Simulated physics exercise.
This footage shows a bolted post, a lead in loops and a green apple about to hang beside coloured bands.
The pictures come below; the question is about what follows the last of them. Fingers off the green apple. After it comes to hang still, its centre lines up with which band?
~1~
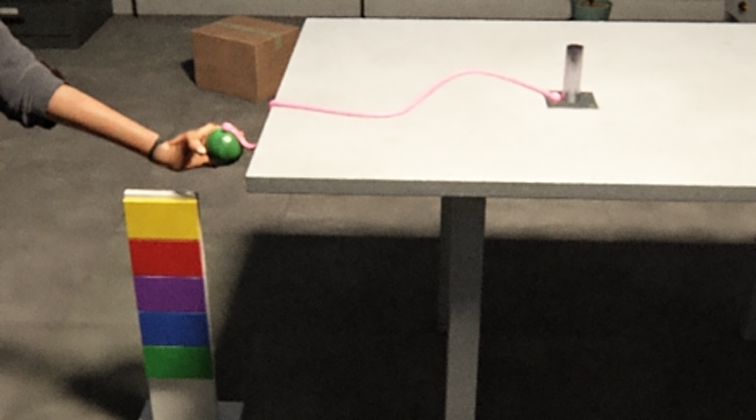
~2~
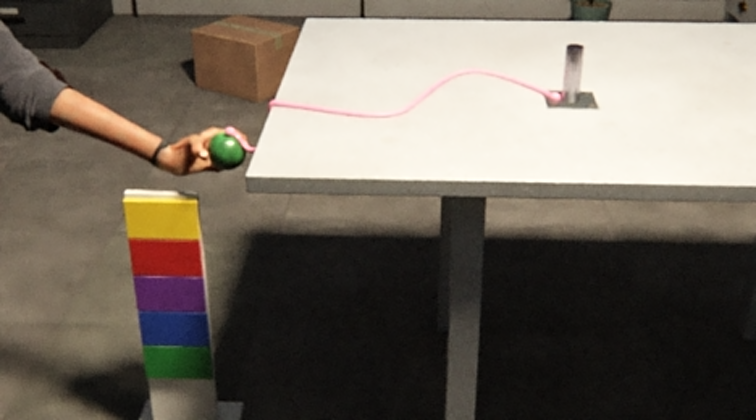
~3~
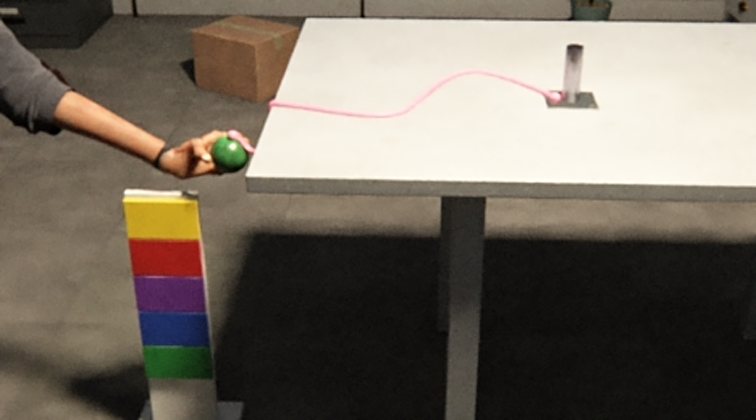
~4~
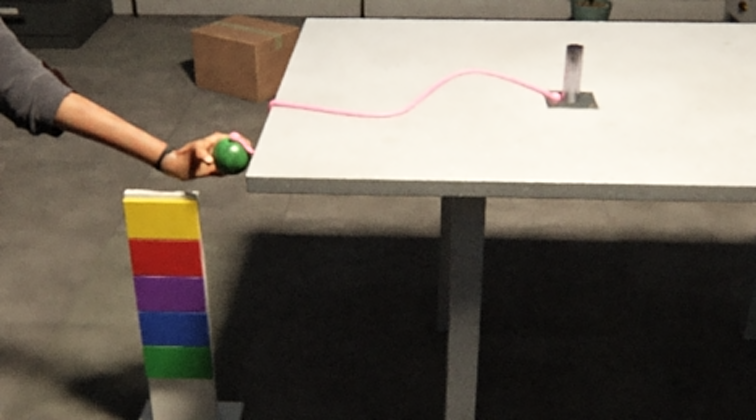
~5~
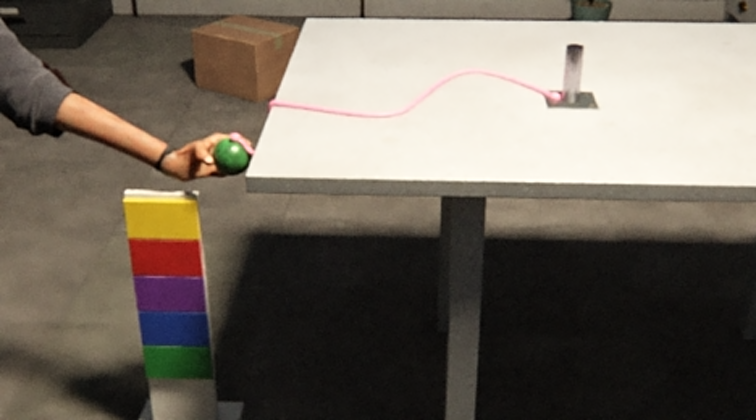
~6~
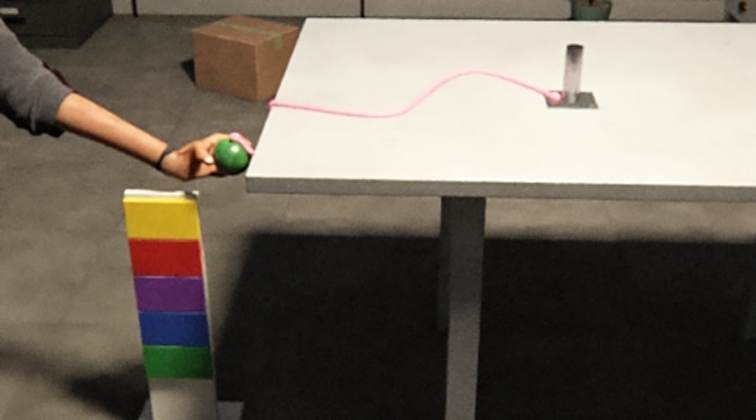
It lines up with purple.
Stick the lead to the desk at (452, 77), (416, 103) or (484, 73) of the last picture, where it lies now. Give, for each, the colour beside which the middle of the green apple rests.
Taking the three tries in turn, you'd get red, yellow and red.
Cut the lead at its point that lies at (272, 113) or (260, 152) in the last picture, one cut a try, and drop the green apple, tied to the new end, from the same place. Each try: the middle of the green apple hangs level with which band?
Per try - 1: Yellow; 2: Red.
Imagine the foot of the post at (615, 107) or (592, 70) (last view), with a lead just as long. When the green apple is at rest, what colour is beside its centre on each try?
For the first it would be red, for the second red.
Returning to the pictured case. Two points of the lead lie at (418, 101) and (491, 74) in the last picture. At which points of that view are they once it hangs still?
Final positions are (331, 92) and (461, 96), in that order.
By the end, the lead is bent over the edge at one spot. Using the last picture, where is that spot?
Close to (383, 115).
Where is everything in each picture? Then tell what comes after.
Green apple (224, 147); yellow (161, 221); red (166, 259); purple (170, 295); blue (174, 330); green (177, 363), in the first frame.
Green apple (227, 151); lead through (526, 85) (461, 73) (421, 99) (354, 114) (275, 106), in the second frame.
Green apple (230, 154), in the third frame.
Green apple (231, 156); lead through (526, 85) (461, 73) (421, 99) (354, 114) (275, 106), in the fourth frame.
Green apple (232, 157), in the fifth frame.
Green apple (232, 157); lead through (526, 85) (461, 73) (421, 99) (354, 114) (275, 106), in the sixth frame.
A little later, apple near (303, 263); level with red.
Next, apple near (263, 285); level with purple.
When it is over, apple near (281, 288); level with purple. Its centre hangs level with the purple band.
